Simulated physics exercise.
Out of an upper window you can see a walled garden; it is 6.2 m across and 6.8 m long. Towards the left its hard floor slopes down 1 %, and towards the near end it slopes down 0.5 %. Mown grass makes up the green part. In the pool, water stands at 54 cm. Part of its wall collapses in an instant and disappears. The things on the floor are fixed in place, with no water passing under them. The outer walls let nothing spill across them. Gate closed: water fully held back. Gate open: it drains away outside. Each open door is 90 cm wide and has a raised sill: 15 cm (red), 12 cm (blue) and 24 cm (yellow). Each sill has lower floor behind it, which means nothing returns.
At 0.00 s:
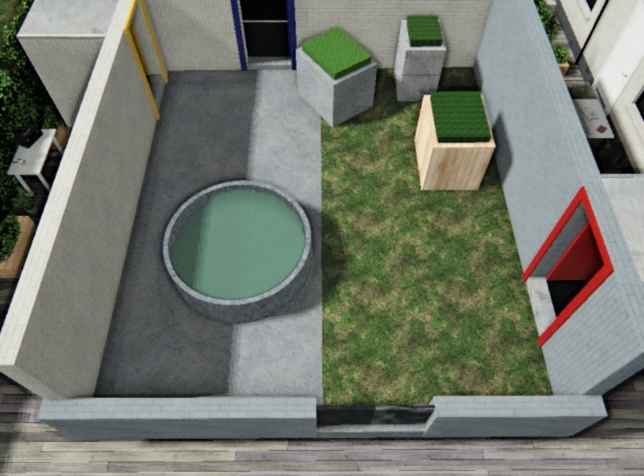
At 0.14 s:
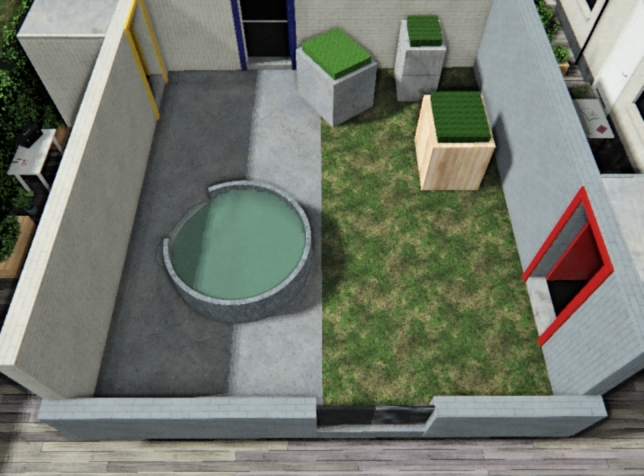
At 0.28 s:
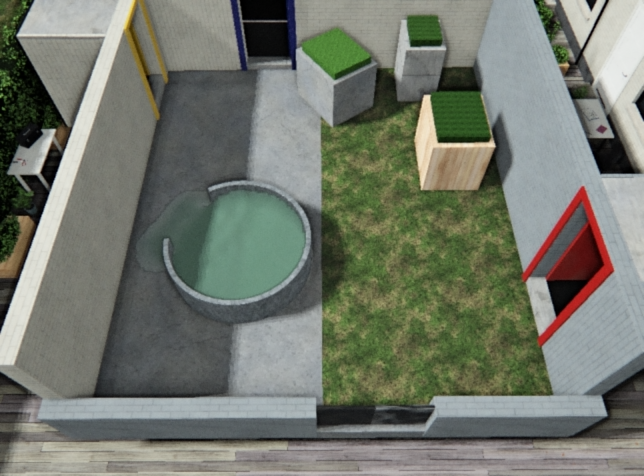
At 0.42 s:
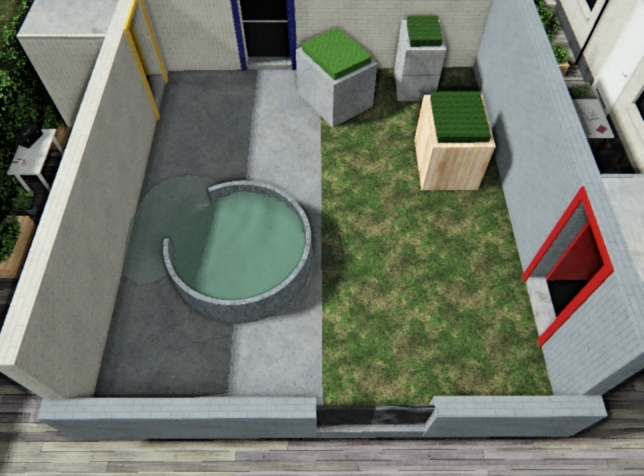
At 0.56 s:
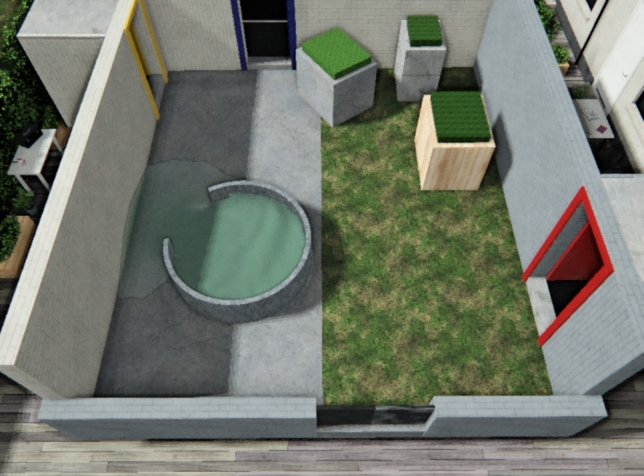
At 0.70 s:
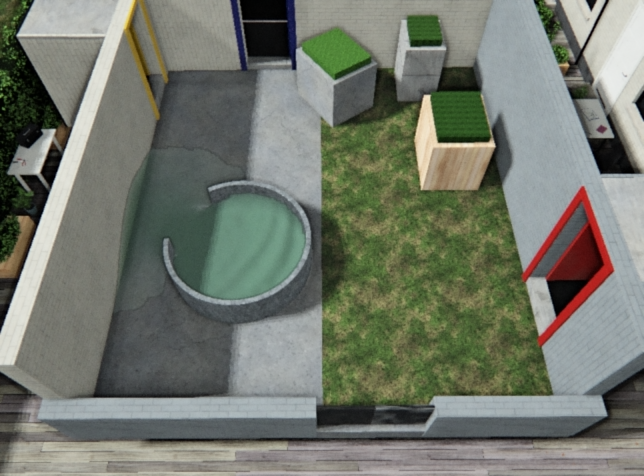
A round, grey-walled pool of green water stands on the left, paved side of a walled garden, seen from high above by a still camera. To the right lies mown grass with three grass-topped blocks at the far end, a yellow-edged opening on the left, a blue one at the back and a red one on the right. A piece of the pool's upper-left wall vanishes, and water pours through the gap, spreads across the dark paving to the left wall and fans out along it.
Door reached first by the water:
Yellow door.
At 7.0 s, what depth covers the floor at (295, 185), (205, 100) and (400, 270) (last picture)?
Approximately 4, 12 and 0 centimetres, going through them in turn.
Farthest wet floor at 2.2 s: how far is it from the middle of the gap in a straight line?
It's close to 4.0 metres.
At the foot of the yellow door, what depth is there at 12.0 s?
6.5 cm or so.
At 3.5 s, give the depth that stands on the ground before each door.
Depths in cm: Red 0, blue 13, yellow 12.
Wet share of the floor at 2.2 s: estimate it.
Around 25 per cent wet.
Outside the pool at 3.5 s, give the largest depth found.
I'd put it at close to 22 cm.
After 1.4 s water covers 15 % of the floor and is deepest (38 cm) near (132, 232); red door not reached, blue door not reached, yellow door reached at 1.1 s.
After 2.2 s water covers 25 % of the floor and is deepest (32 cm) near (168, 75); red door not reached, blue door not reached, yellow door reached at 1.1 s.
After 3.5 s water covers 35 % of the floor and is deepest (22 cm) near (167, 81); red door not reached, blue door reached at 2.3 s, yellow door reached at 1.1 s.
After 7.0 s water covers 75 % of the floor and is deepest (12 cm) near (200, 99); red door not reached, blue door reached at 2.3 s, yellow door reached at 1.1 s.
After 12.0 s water covers 95 % of the floor and is deepest (8 cm) near (213, 413); red door not reached, blue door reached at 2.3 s, yellow door reached at 1.1 s.
